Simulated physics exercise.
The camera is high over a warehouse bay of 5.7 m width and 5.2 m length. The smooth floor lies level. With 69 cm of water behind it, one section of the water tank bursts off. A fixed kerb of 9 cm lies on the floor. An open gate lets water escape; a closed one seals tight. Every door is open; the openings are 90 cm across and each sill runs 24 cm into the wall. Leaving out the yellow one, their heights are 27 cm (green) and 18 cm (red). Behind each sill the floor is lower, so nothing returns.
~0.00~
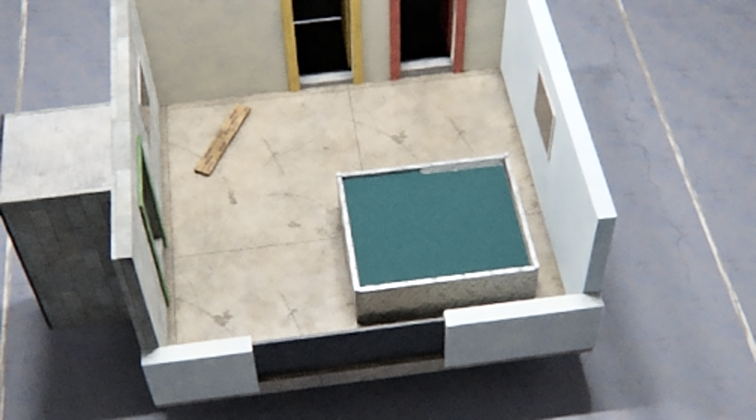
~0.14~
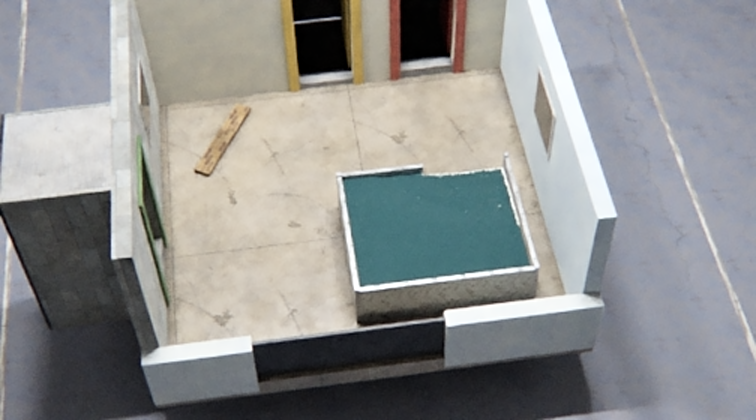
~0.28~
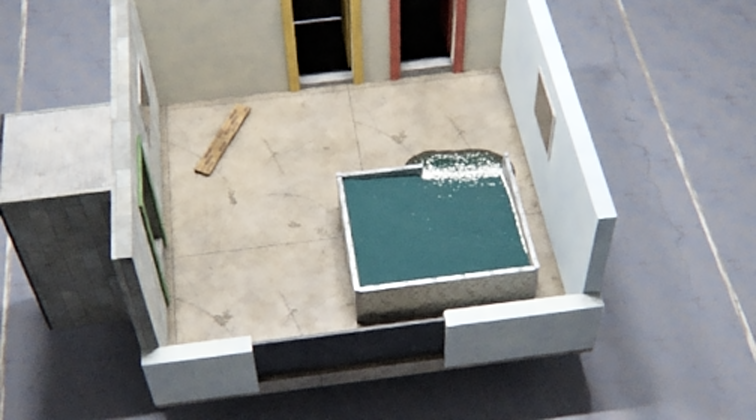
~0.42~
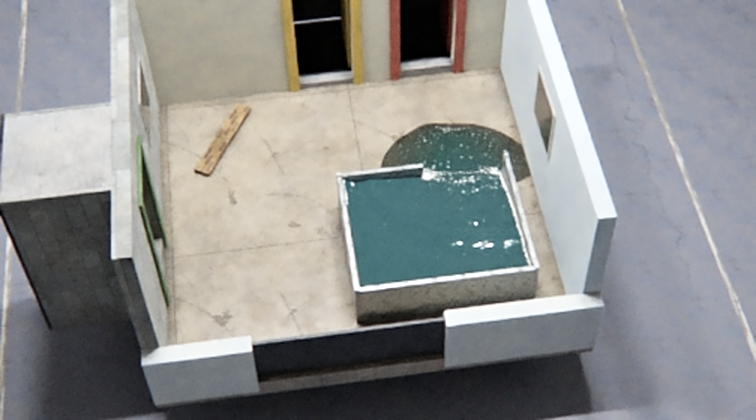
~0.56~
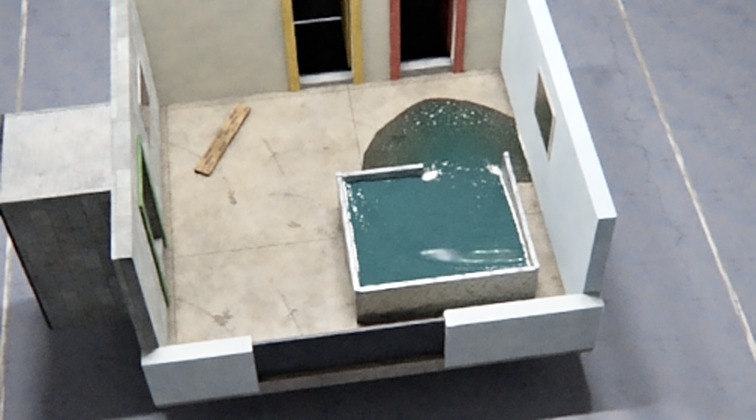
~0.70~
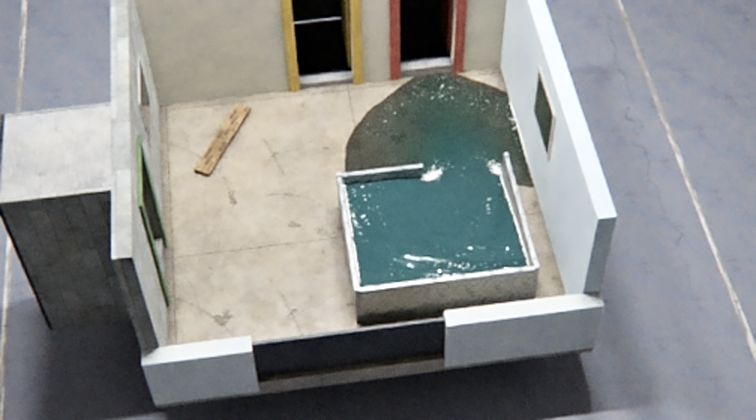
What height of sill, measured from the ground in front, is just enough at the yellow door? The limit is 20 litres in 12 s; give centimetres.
Some 12.5 cm above the ground.
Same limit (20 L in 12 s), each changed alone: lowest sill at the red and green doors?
About 35 cm at red and 8.5 cm at green.
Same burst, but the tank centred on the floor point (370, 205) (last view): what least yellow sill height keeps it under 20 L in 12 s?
Then roughly 24 cm.
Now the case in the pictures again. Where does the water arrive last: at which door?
Last comes the green one.
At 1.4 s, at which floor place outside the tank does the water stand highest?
Near (496, 73).
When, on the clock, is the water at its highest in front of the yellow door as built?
At about 2.6 s.
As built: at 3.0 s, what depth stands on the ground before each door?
Depths in cm: Yellow 16, green 0, red 34.
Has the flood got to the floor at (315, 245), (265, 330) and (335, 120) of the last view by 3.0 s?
In turn: Still dry, not reached, under water.
After 1.4 s water covers 30 % of the floor, deepest (55 cm) near (496, 73); 13 cm at the yellow door, 0 litres in over its 12 cm sill.
After 3.0 s water covers 45 % of the floor, deepest (34 cm) near (464, 77); 16 cm at the yellow door, 11 litres in over its 12 cm sill.
After 12.0 s water covers 95 % of the floor, deepest (20 cm) near (555, 329); 11 cm at the yellow door, 24 litres in over its 12 cm sill.
At the yellow door as built, the water arrived by 1.2 s and peaked near 18 cm at 2.6 s.
With a sill of 11.5 cm, 29 litres would have come in within the 12 s; with 13.5 cm, 14 litres. So under 20 litres takes about 12.5 cm.
